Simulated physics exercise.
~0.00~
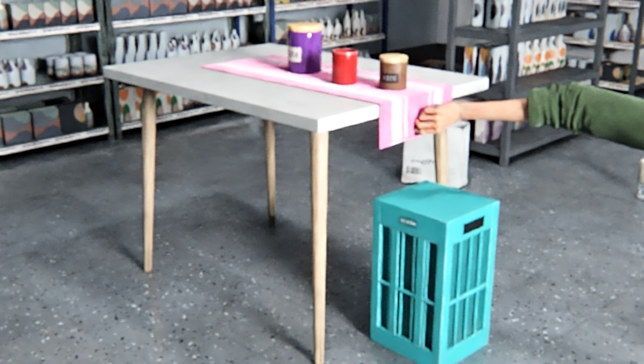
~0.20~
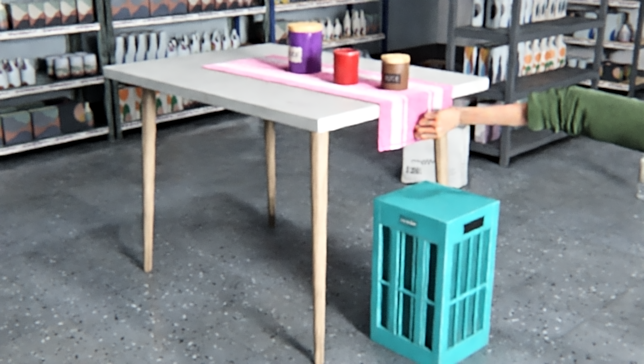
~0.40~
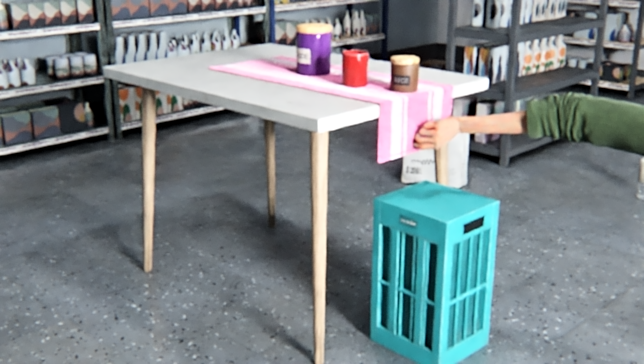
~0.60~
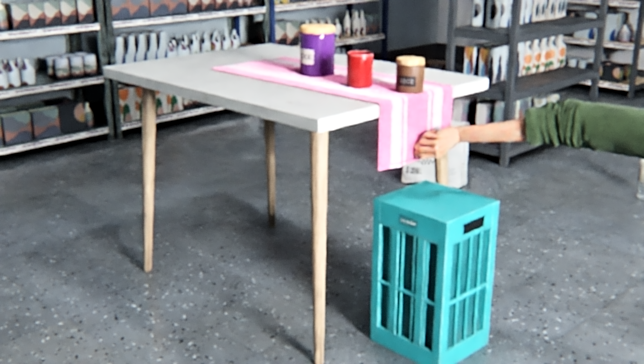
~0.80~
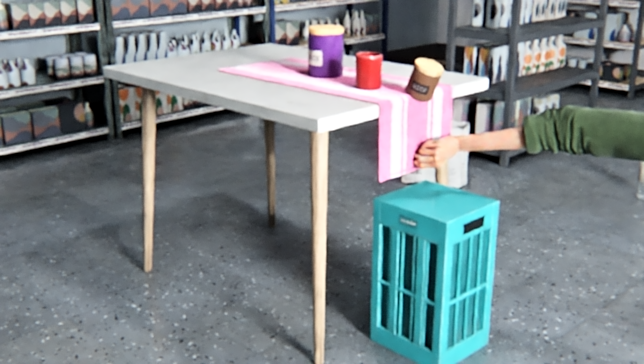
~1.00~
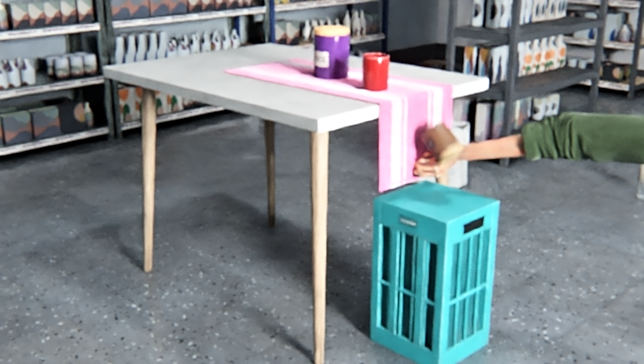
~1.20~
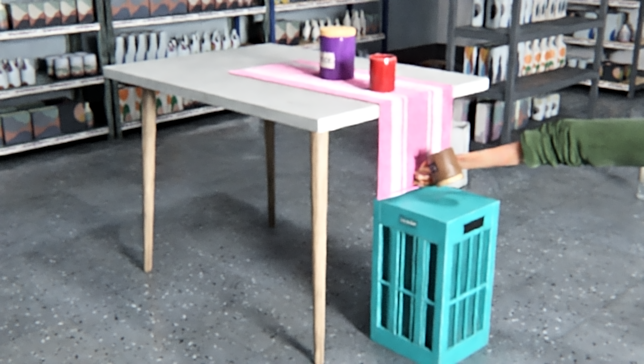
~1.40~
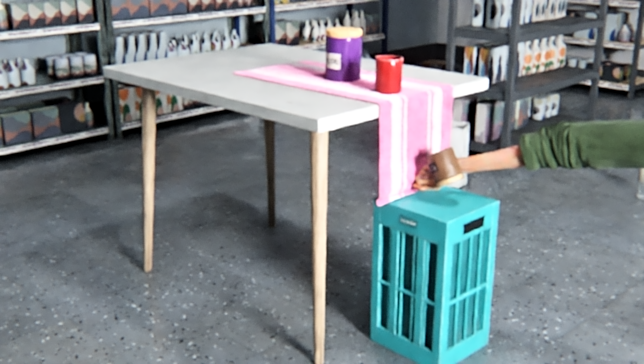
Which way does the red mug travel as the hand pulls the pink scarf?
The red mug moves to the right, carried along with the scarf while staying upright on the table.
Pink scarf being pulled down over a table's end by a hand, brown jar tipping off, red mug and purple canister staying on.
